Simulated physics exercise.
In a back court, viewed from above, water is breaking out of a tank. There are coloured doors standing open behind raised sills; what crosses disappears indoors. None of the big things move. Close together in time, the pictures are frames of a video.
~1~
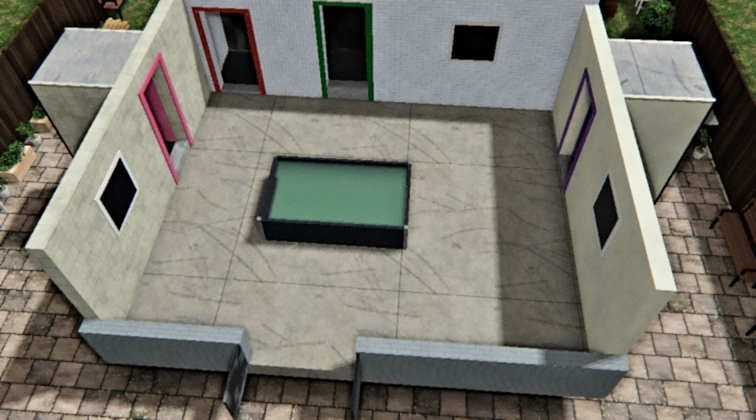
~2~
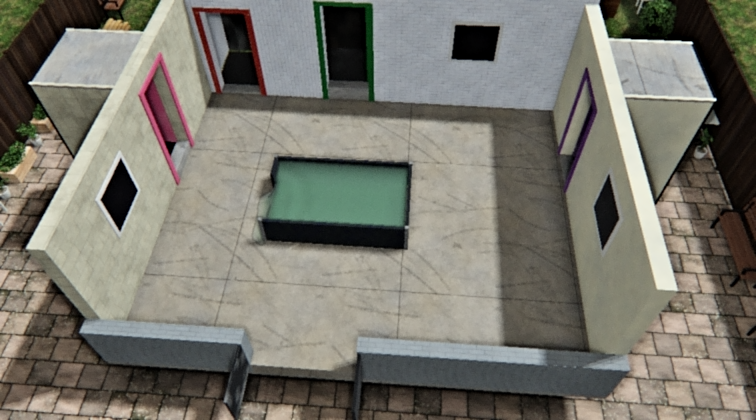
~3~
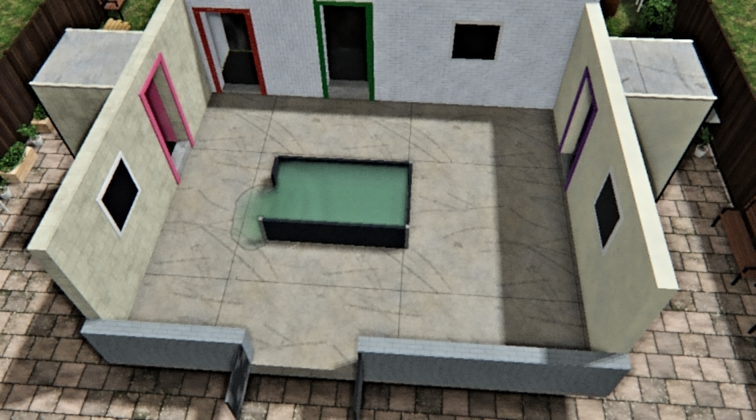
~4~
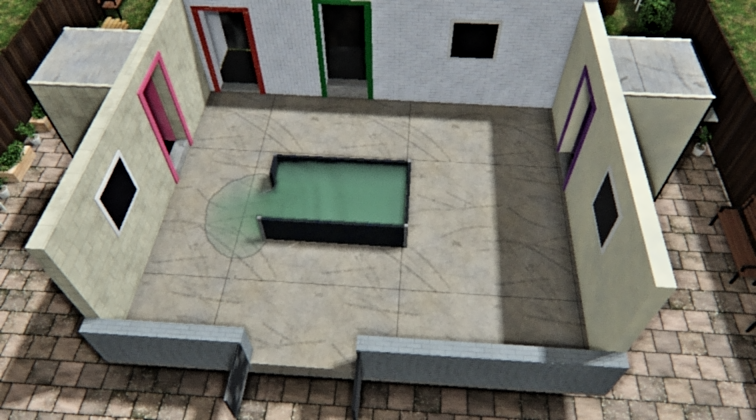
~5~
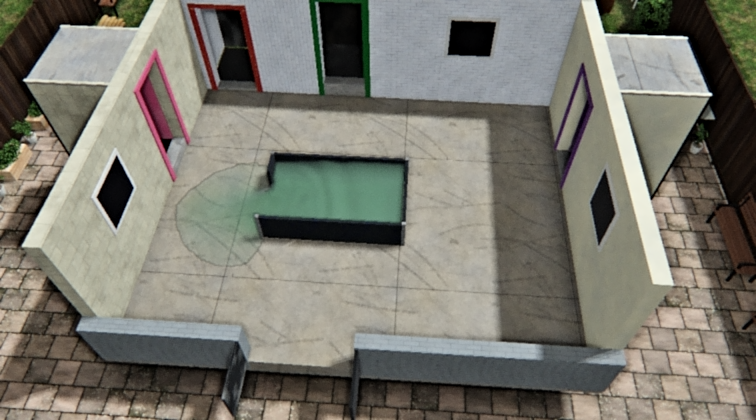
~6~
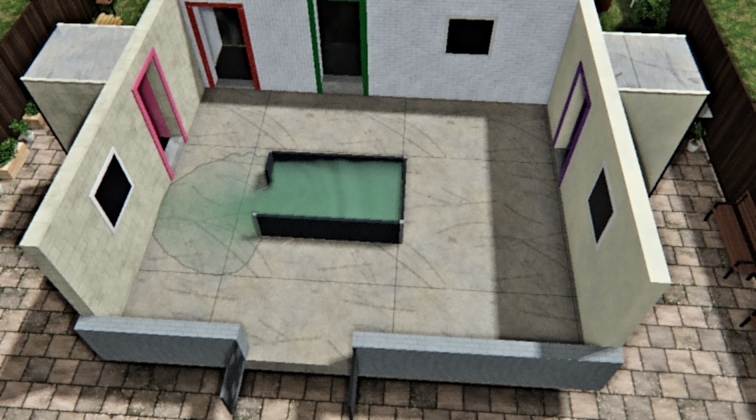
We see a walled courtyard from above, with a dark-sided tank of green water at its centre; the tank's left end opens and water pours out, spreading leftward across the pale floor in a widening, rounded sheet.
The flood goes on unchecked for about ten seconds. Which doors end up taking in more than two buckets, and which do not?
In the end the purple door stays at or under the cap there. The red door tips over the cap there. The pink door stays at or under the cap there. The green door stays at or under the cap there.
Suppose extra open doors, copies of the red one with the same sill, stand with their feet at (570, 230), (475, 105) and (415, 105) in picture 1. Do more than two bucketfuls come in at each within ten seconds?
In order: Falls short, falls short, falls short.
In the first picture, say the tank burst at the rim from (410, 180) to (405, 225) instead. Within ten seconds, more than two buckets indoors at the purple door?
The purple door ends up above.
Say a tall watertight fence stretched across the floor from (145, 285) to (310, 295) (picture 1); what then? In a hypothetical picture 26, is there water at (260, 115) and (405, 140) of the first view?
In that order: Under water, dry.
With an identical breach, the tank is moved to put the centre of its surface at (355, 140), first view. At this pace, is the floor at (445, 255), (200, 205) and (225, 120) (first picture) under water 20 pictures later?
Points in order: Not reached; inundated; inundated.
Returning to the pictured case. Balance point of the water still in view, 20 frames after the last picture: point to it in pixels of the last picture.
It is around (260, 216).
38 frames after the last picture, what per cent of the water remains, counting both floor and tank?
I'd put it near 94 %.
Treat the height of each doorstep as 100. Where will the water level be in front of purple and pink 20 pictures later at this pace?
Readings, in sequence: 0 percent and 60 percent.
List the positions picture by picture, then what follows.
The open tank at (338, 193) is whole and still, in the first frame.
The front is at (260, 240), out from the gap at (271, 211), in the second frame.
Water pours out at (272, 211) and has run to (240, 241), in the third frame.
Water pours out at (271, 210) and has run to (215, 199), in the fourth frame.
The front is at (180, 208), out from the gap at (268, 208), in the fifth frame.
Water pours out at (266, 207) and has run to (155, 227), in the sixth frame.
A moment on, water covers 15 % of the floor; the purple door not reached, the red door not reached, the pink door wet at the sill, nothing in, the green door not reached.
Next, water covers 20 % of the floor; the purple door not reached, the red door not reached, the pink door wet at the sill, nothing in, the green door not reached.
Then, water covers 35 % of the floor; the purple door not reached, the red door under two buckets in, the pink door wet at the sill, nothing in, the green door not reached.
Later, water covers 70 % of the floor; the purple door not reached, the red door over two buckets in, the pink door wet at the sill, nothing in, the green door wet at the sill, nothing in.
In the end, water covers 90 % of the floor; the purple door wet at the sill, nothing in, the red door over two buckets in, the pink door wet at the sill, nothing in, the green door wet at the sill, nothing in.
